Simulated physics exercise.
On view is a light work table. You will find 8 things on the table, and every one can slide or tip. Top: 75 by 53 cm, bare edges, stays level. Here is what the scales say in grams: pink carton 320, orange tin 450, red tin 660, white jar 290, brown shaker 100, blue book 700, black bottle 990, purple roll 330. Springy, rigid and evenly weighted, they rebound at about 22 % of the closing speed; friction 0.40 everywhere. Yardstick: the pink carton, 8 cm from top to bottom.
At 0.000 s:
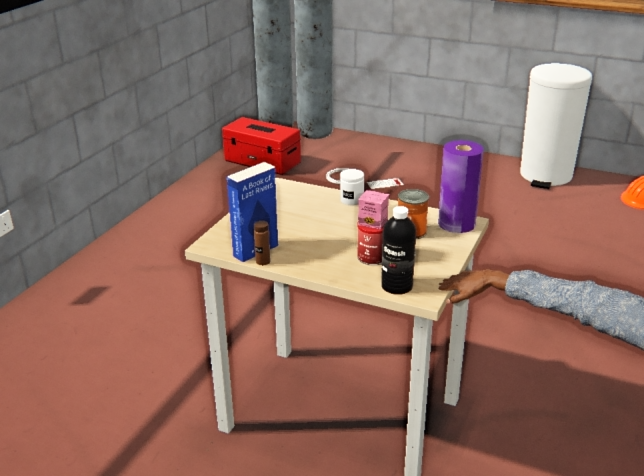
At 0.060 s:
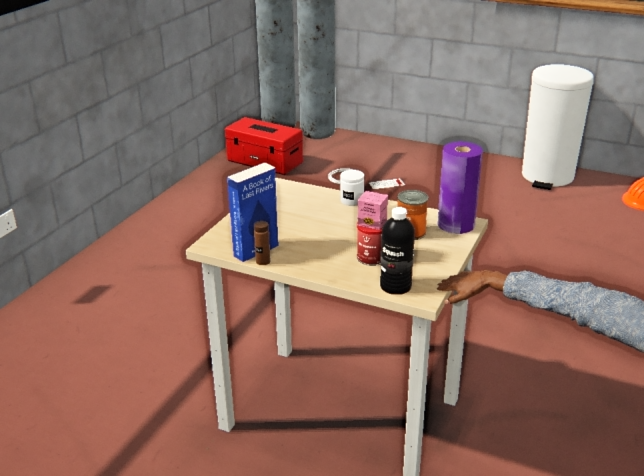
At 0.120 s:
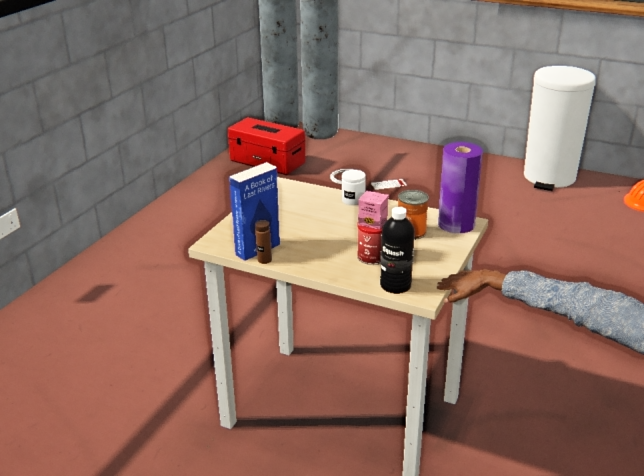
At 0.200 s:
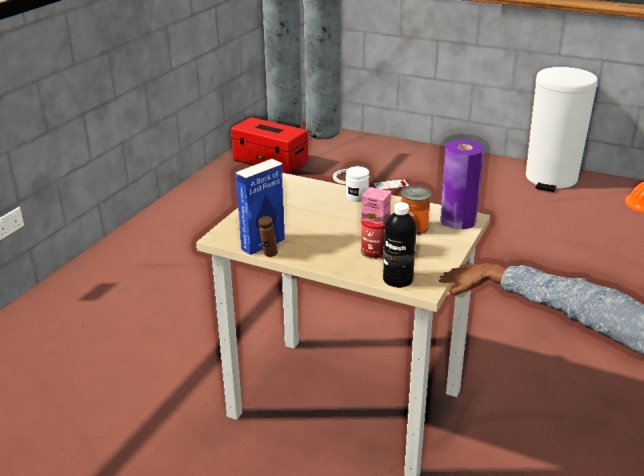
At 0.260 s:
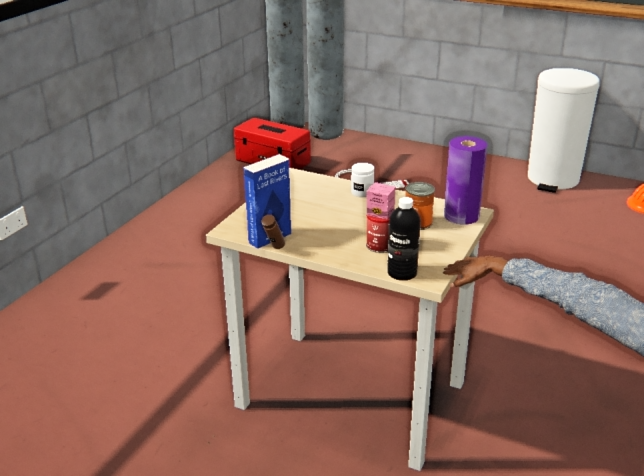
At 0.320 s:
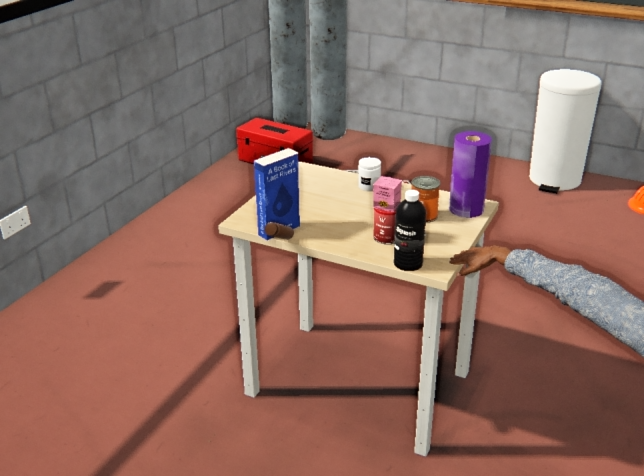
In the video, a hand at the right edge of a light work table holding a book, bottle, purple roll and other items pushes it leftward and back; the small brown shaker tilts, then lies beside the blue book.
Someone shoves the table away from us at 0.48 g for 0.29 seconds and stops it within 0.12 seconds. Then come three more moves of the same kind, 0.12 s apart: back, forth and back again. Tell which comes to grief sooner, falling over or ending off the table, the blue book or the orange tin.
It is the latter one.
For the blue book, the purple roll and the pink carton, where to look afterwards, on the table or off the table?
Afterwards, the blue book stays on its support, the purple roll leaves its support, and the pink carton leaves its support.
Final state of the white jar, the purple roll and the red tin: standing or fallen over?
Outcome noted - the white jar ends up fallen, the purple roll ends up fallen, the red tin survives without falling.
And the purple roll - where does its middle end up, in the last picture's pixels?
At about (482, 313).
After 0.72 s, table shifted 23 cm; white jar and purple roll now off the table; blue book moved 12 cm near (310, 165); orange tin moved 12 cm near (447, 172).
After 1.32 s, table shifted 10 cm; orange tin now off the table; blue book on its side near (253, 202); pink carton on its side.
After 1.92 s, table shifted 9 cm; pink carton now off the table; blue book on its side near (255, 203); black bottle on its side.
In the end (2.7 s), off the table, pink carton, orange tin, white jar, brown shaker and purple roll; toppled on the table, blue book and black bottle; red tin under 5 cm from the start. At the end, from the last picture's camera, blue book near (223, 230). Blue book went at 1.20 s; orange tin went at 0.84 s.
